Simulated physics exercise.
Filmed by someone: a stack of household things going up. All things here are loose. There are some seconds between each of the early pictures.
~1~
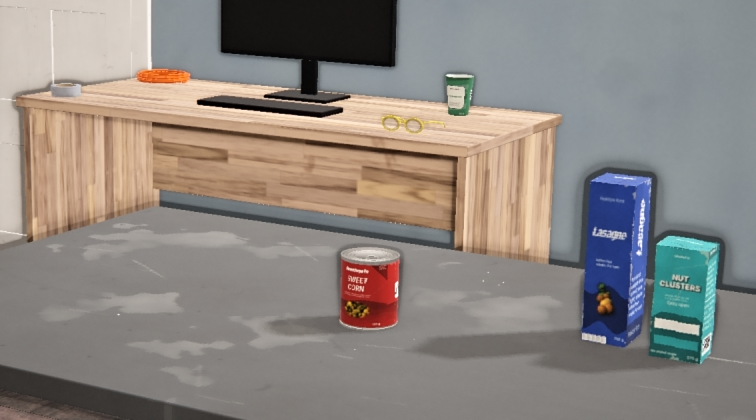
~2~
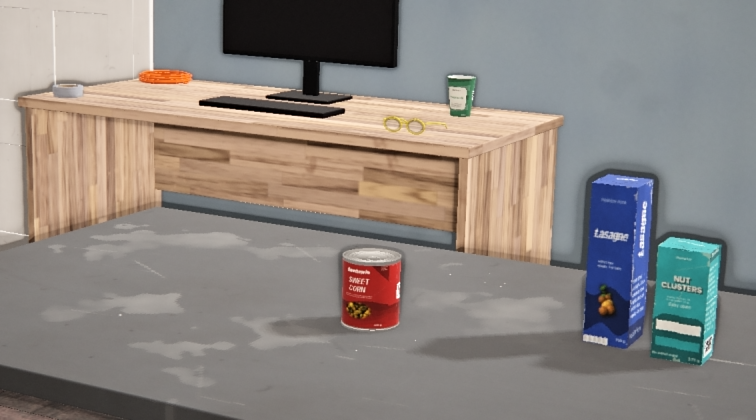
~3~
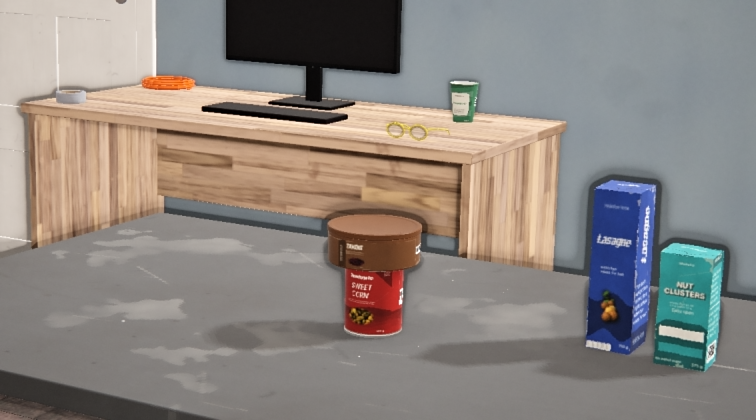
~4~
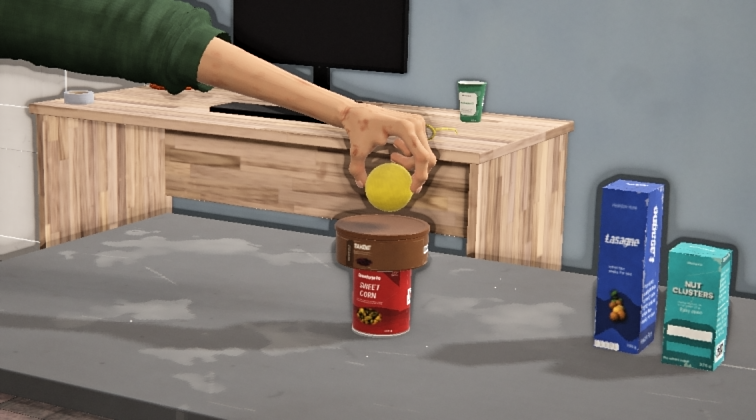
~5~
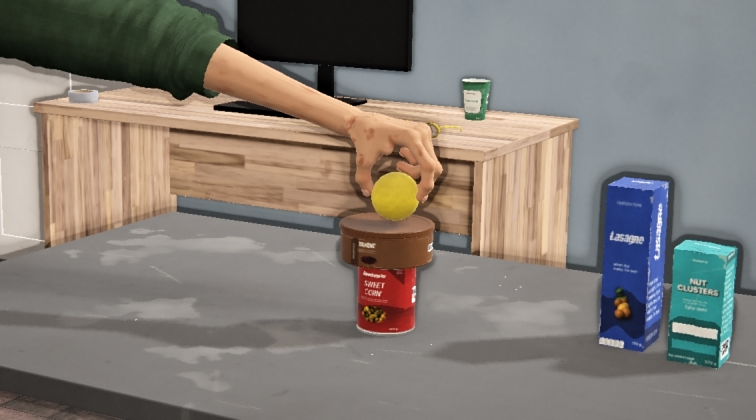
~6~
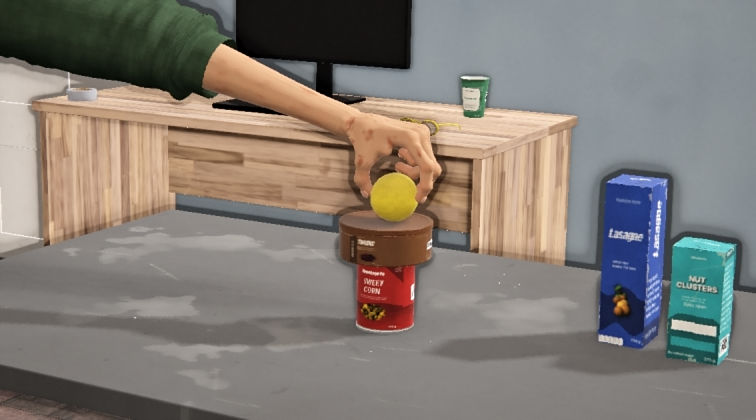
On a gray table near a wooden desk, a red can stood alone before a brown tub appeared on top of it, and then a hand lowered a yellow lemon onto the tub and kept holding it.
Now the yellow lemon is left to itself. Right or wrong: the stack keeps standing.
Right, it keeps standing.
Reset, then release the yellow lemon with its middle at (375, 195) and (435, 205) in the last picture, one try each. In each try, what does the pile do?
In the first case the pile remains standing, while in the second it collapses.
Then, 0.40 s past the last view, nothing moves.
Then, 1.20 s past the last view, yellow lemon resting near (394, 198).
Finally, all 5 still in place. Final places as the last picture's camera would see them, yellow lemon near (394, 198). The pile holds.
